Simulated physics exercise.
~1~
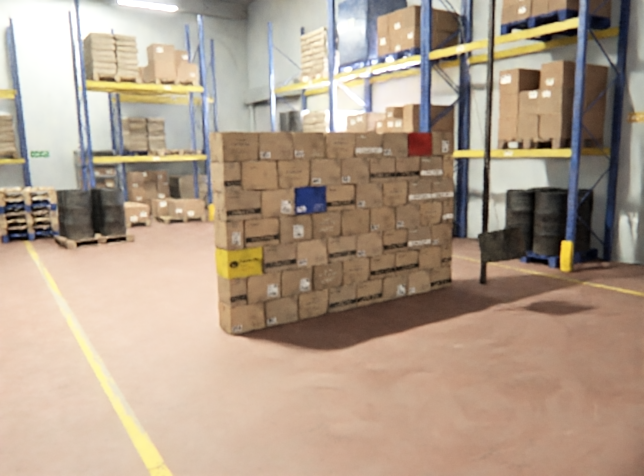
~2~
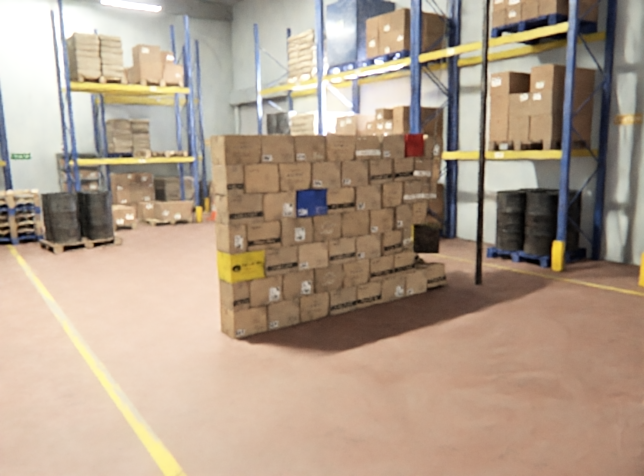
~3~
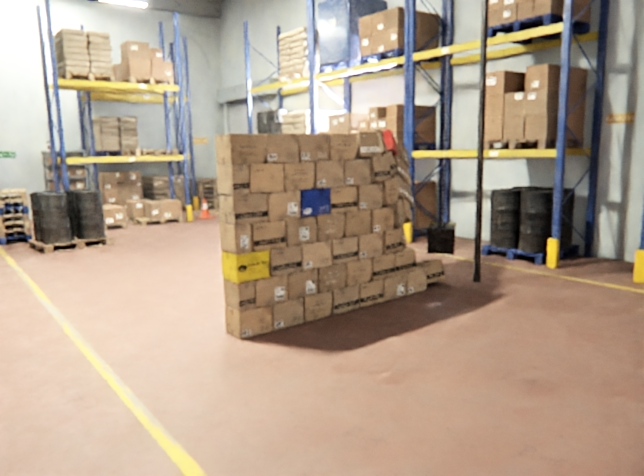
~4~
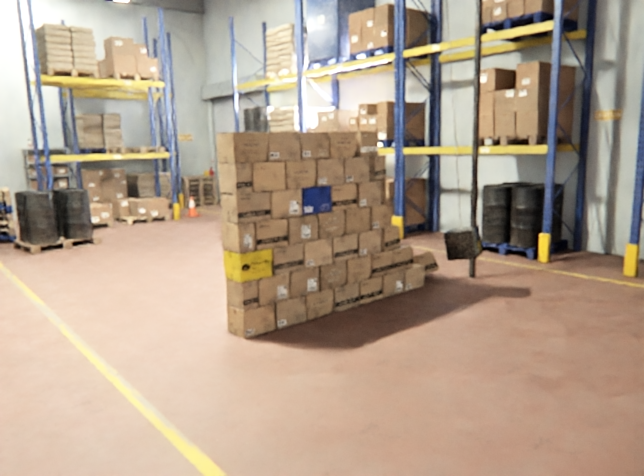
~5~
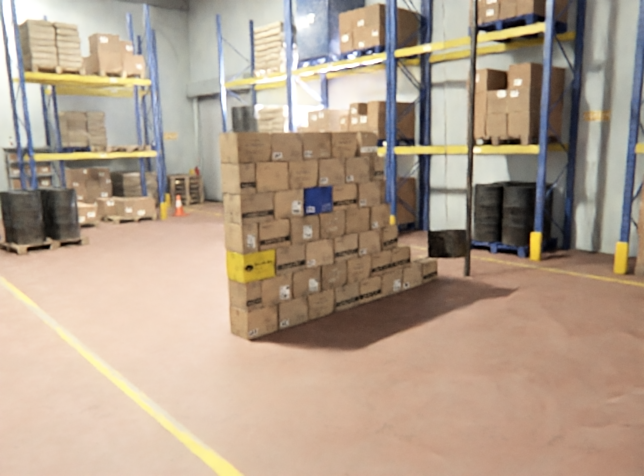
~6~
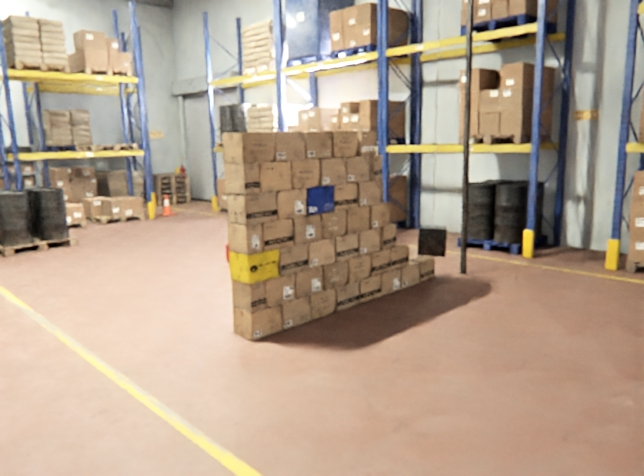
In a warehouse with blue and yellow racking, seen from in front as the view drifts slightly sideways, a free-standing wall of brown cartons stands on a reddish floor. A yellow carton sits at its left end, a blue one near the upper middle and a red one at the top right. A dark block on a hanging line swings into the right end, and cartons there break away. The red carton tips and drops out of sight as the upper right corner collapses. The block sways beside the stepped remainder, where blue and yellow cartons remain in place.
